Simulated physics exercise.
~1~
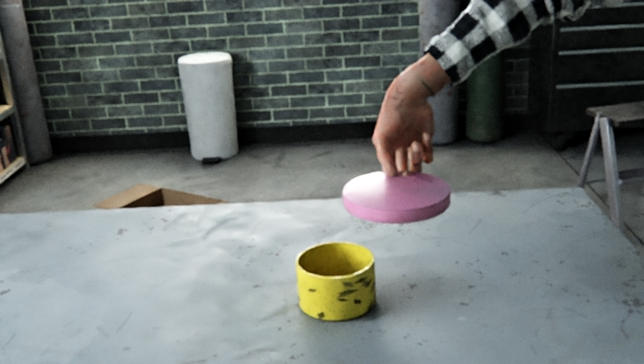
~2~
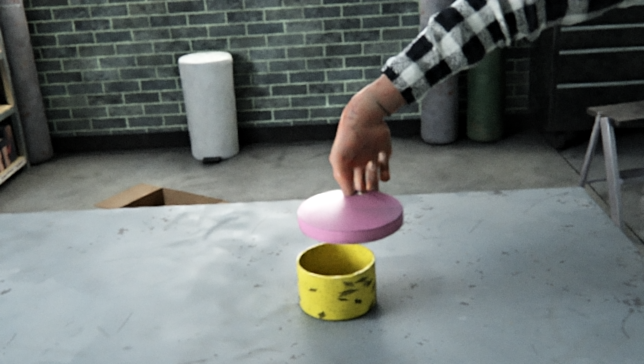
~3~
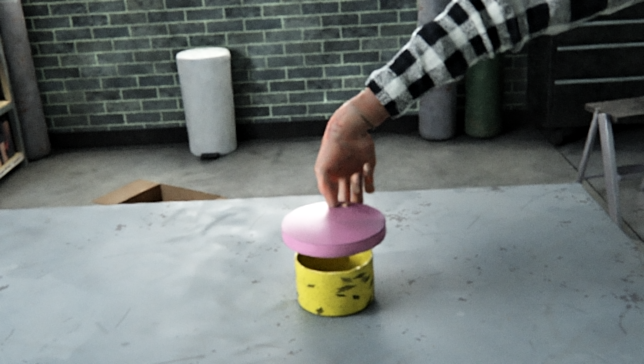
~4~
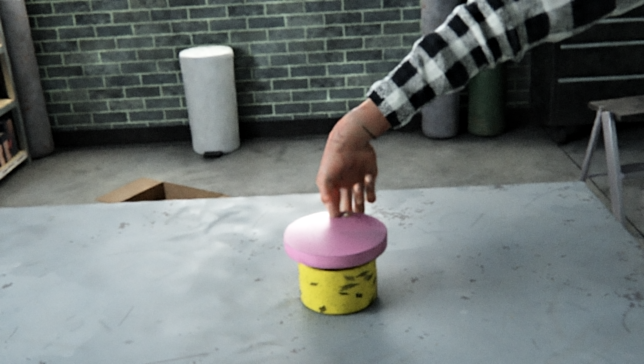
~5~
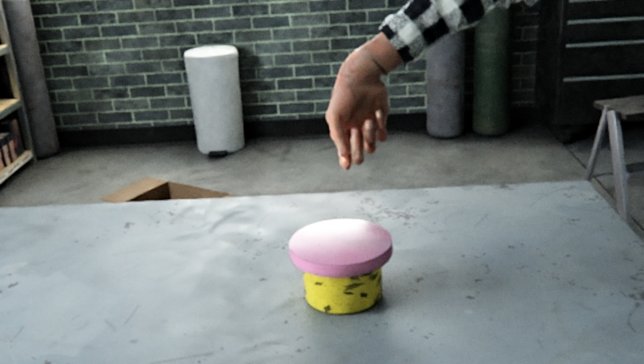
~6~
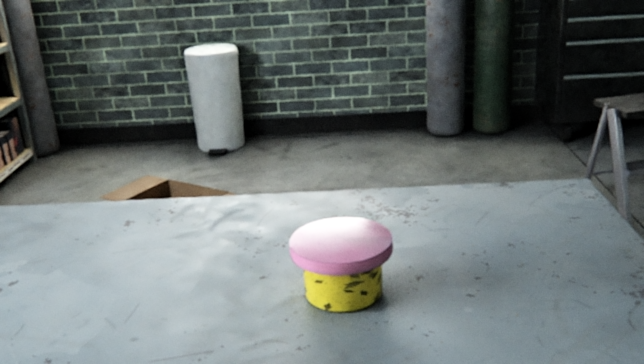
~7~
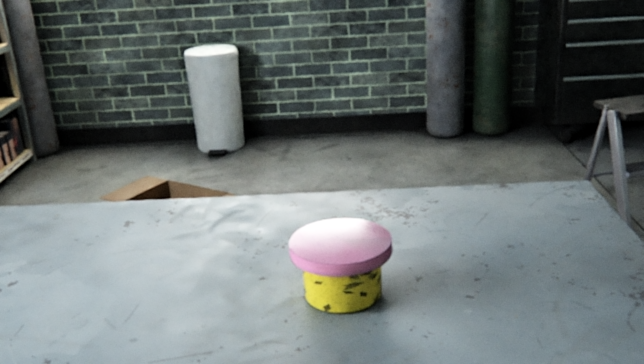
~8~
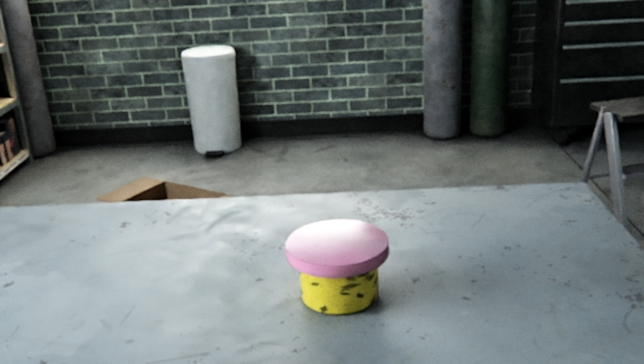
A pink disc, held by a hand in a checkered sleeve, moved left and down over a small yellow pot on a grey table, then settled on its rim. The hand let go and withdrew, leaving the disc resting on top like a lid.
